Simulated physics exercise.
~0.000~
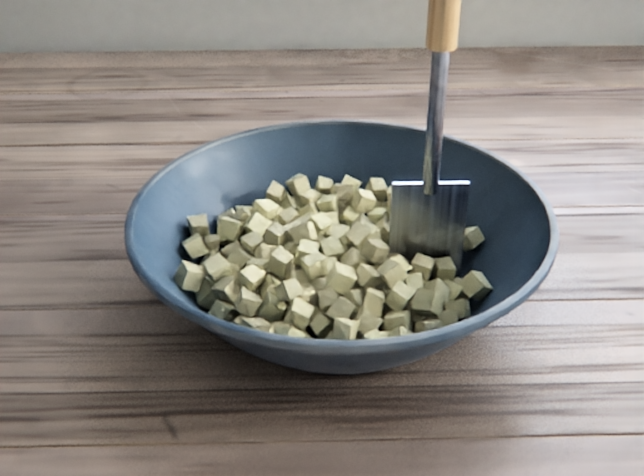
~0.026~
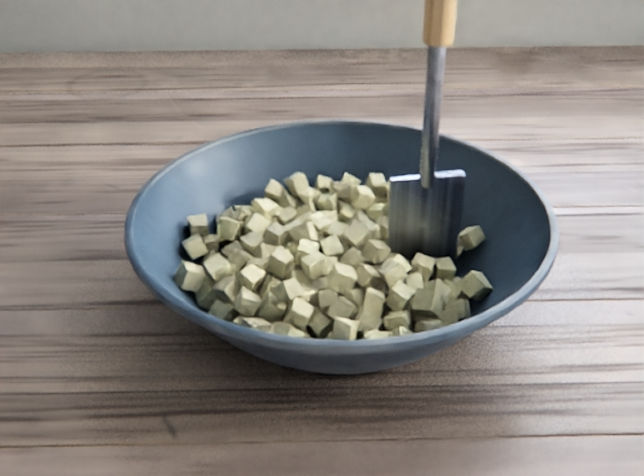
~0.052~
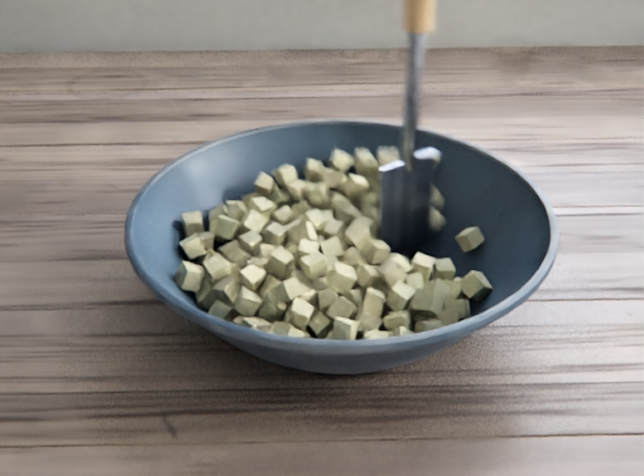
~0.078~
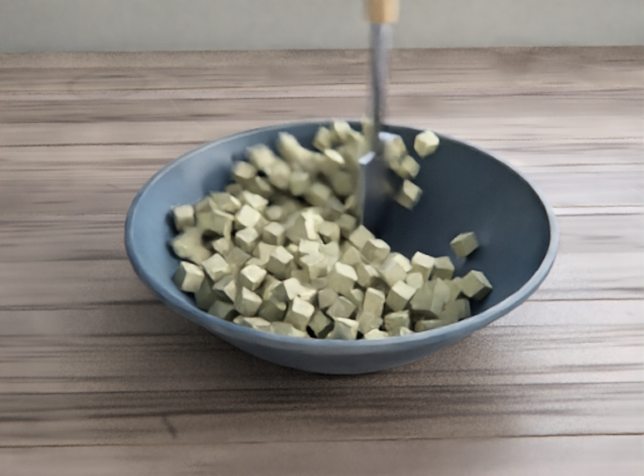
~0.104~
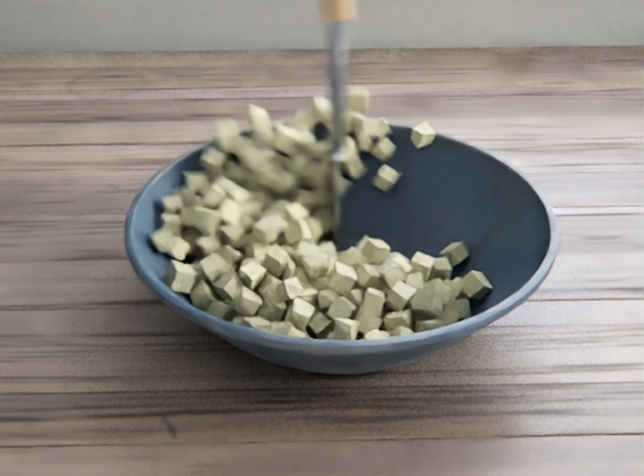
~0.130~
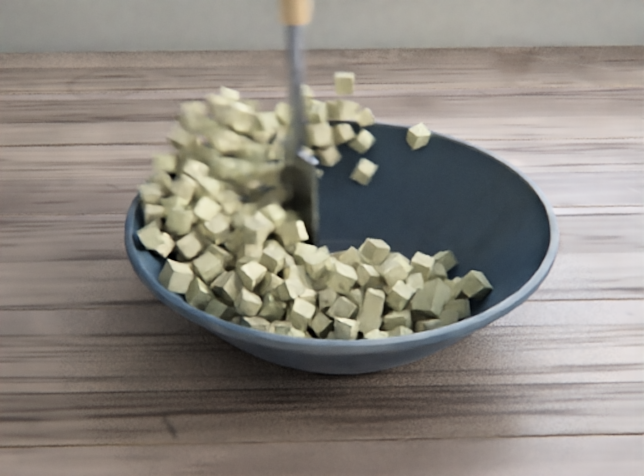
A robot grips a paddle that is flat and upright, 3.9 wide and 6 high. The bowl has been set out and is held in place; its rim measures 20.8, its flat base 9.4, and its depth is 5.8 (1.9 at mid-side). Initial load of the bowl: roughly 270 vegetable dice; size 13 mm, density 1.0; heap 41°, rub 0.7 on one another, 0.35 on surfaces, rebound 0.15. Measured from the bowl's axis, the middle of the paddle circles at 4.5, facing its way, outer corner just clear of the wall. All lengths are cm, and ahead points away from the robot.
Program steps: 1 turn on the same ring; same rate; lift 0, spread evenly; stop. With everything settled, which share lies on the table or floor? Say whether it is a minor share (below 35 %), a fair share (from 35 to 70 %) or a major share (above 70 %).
A fair share.
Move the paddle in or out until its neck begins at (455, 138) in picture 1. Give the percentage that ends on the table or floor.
About 50 percent ends up on the table or floor.
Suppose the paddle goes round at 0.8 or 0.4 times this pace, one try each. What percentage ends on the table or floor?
30 % and 15 %.
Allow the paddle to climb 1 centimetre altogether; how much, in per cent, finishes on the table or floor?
About 40 per cent.
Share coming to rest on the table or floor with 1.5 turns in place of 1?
Roughly 60 percent would end up there.
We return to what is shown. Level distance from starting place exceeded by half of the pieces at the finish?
13 centimetres.
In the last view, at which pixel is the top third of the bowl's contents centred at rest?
It is centred around (402, 206).
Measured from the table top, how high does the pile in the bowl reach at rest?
I'd guess close to 5.5 centimetres.
After 0.21 s, 207° round, highest piece 10 above the table; 229 in the bowl, 44 in flight or on the tool.
After 0.29 s, 294° round, highest piece 10 above the table; 188 in the bowl, 33 on the table or floor, 52 in flight or on the tool.
After 0.53 s, 0° round, highest piece 5 above the table; 137 in the bowl, 133 on the table or floor, 3 in flight or on the tool.
After 1.23 s, 0° round, highest piece 5 above the table; 137 in the bowl, 136 on the table or floor.
In the end, 137 in the bowl, 136 on the table or floor. That is 50 % on the table or floor.
